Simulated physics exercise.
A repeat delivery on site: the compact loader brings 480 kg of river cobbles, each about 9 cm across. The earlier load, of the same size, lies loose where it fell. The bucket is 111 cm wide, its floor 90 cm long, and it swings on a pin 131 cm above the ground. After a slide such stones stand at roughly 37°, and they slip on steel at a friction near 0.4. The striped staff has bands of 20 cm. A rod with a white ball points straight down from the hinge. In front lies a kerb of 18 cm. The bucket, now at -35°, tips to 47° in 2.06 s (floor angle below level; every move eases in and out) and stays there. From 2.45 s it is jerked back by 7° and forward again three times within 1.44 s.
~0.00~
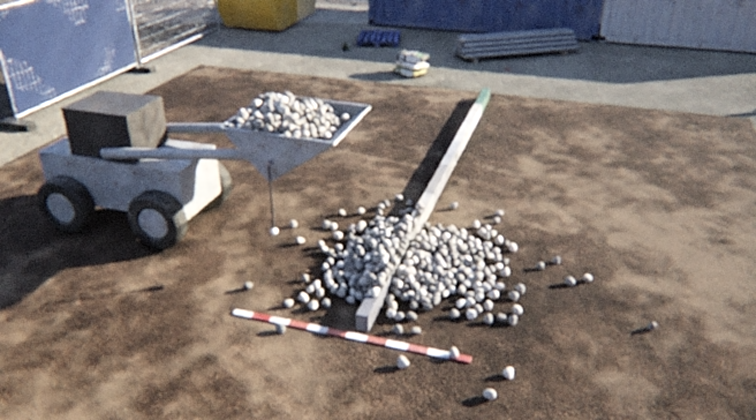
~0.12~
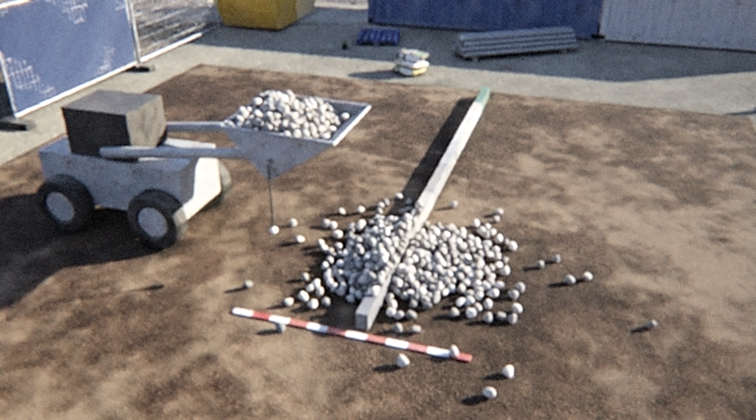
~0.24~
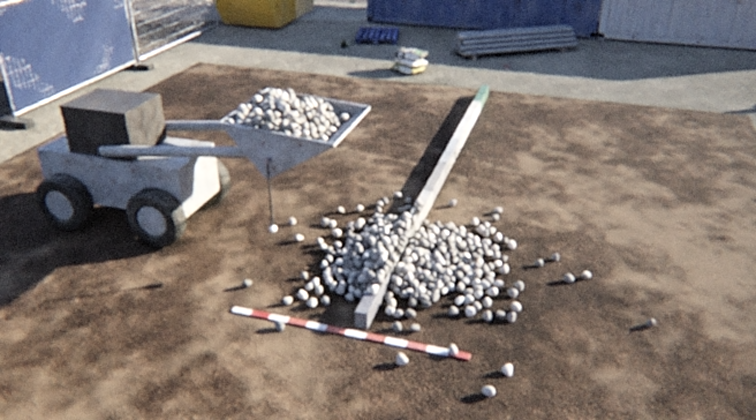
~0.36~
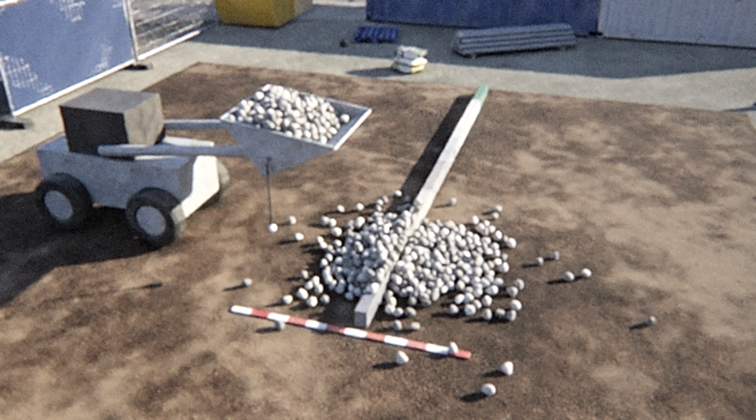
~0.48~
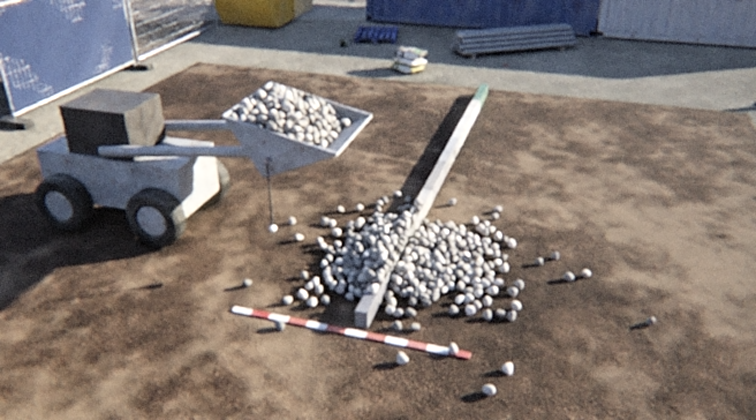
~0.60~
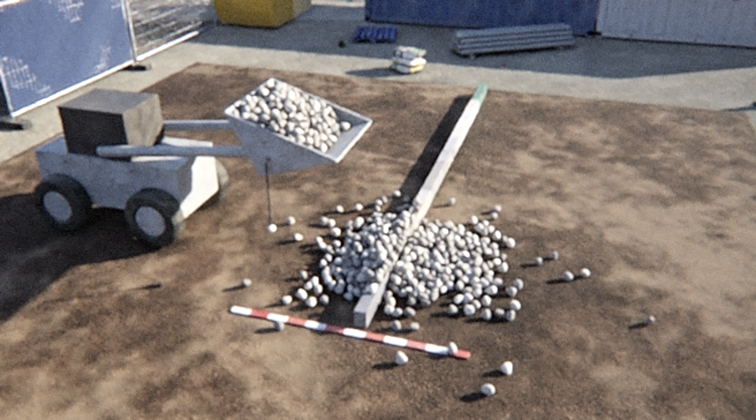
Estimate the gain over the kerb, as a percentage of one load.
Close to 5 parts in a hundred.
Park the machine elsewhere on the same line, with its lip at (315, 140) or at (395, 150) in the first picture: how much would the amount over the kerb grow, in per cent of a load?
First some 0, then 85 per cent.
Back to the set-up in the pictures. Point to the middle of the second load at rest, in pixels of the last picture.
Around (354, 242).
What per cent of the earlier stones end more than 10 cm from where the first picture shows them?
About 10 per cent.
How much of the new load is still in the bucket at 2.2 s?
About 5 per cent.
After 1.5 s the floor is at 34°; in per cent of one load, 80 in the bucket, 70 on this side of the kerb, 51 over the kerb; the foremost stones are at (554, 290).
After 2.2 s the floor is at 47°; in per cent of one load, 5 in the bucket, 141 on this side of the kerb, 54 over the kerb; the foremost stones are at (554, 290).
After 4.3 s the floor is at 47°; in per cent of one load, 0 in the bucket, 144 on this side of the kerb, 56 over the kerb; the foremost stones are at (559, 283).
After 7.1 s the floor is at 47°; in per cent of one load, 0 in the bucket, 144 on this side of the kerb, 56 over the kerb; the foremost stones are at (559, 283). Net gain over the kerb, 5.
